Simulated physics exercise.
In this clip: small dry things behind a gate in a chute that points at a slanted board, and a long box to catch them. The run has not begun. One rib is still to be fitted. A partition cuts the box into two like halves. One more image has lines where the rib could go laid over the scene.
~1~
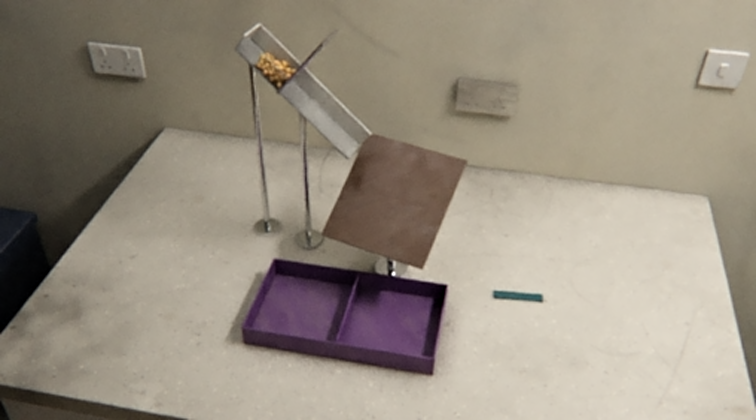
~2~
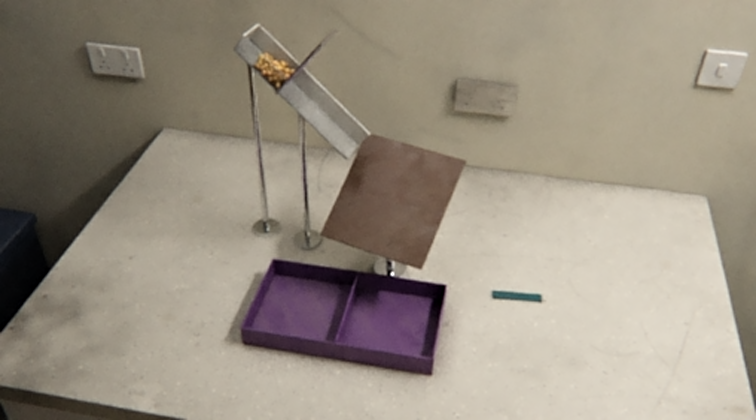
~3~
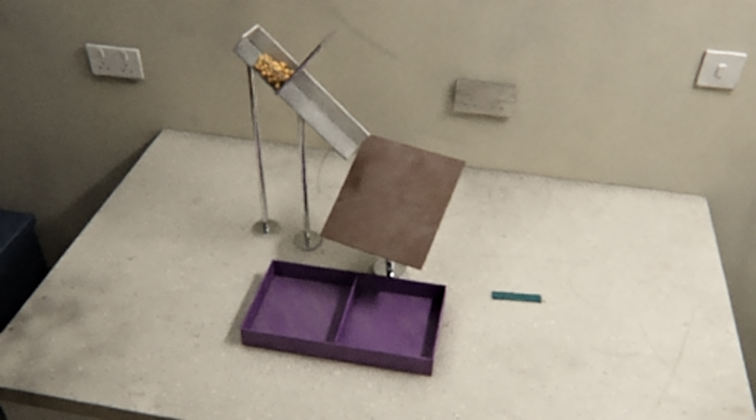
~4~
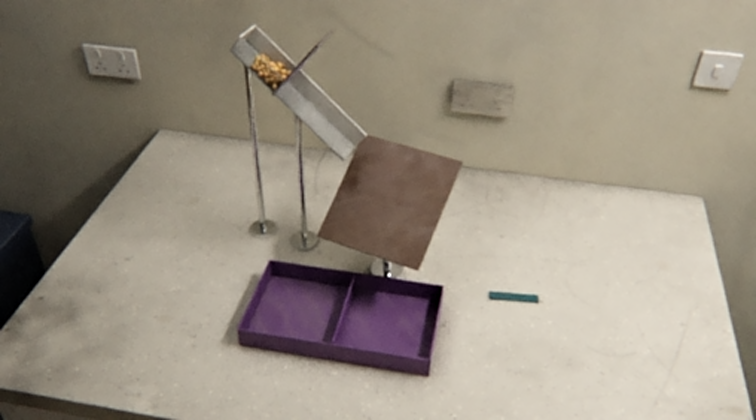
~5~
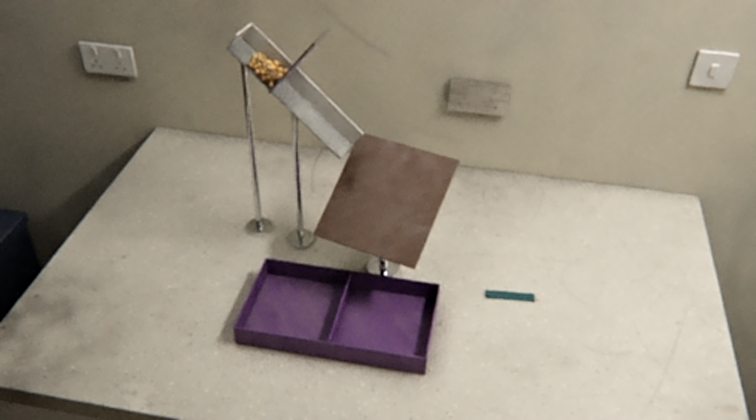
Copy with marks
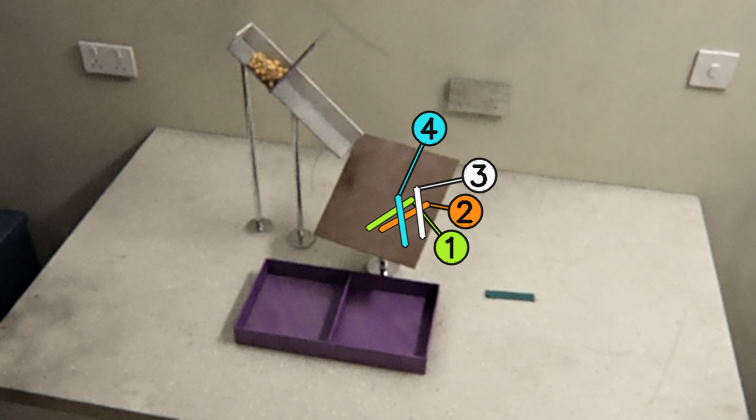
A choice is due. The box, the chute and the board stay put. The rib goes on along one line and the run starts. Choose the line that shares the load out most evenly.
2 beats the others.
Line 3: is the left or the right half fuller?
Right.
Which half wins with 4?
The right half.
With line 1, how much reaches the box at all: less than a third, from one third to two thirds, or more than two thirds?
It is more than two thirds.
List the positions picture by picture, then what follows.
The first frame shows load behind the gate near (277, 69), dried chickpeas; lip of the chute near (354, 152), sloping fairly steeply.
The second frame shows middle of the board near (393, 198), tilted fairly steeply; middle of its low edge near (369, 252); of its high edge near (415, 146).
The third frame shows front corners of the box near (241, 328) and (433, 360); front end of its middle wall near (335, 344).
The fourth frame shows middle of the load near (272, 70); lip near (349, 153).
The fifth frame shows middle of the load near (269, 68); lip near (346, 152).
On the marked copy, line 1 from (411, 199) to (368, 227); line 2 from (427, 204) to (381, 229); line 3 from (416, 188) to (422, 236); line 4 from (398, 197) to (405, 244).
For line 1, of what is caught, all but a few in the left half, a small share in the right.
For line 2, of what is caught, close to two thirds in the left half, close to a third in the right.
For line 3, of what is caught, only a few in the left half, all but a few in the right.
For line 4, of what is caught, a small share in the left half, all but a few in the right.
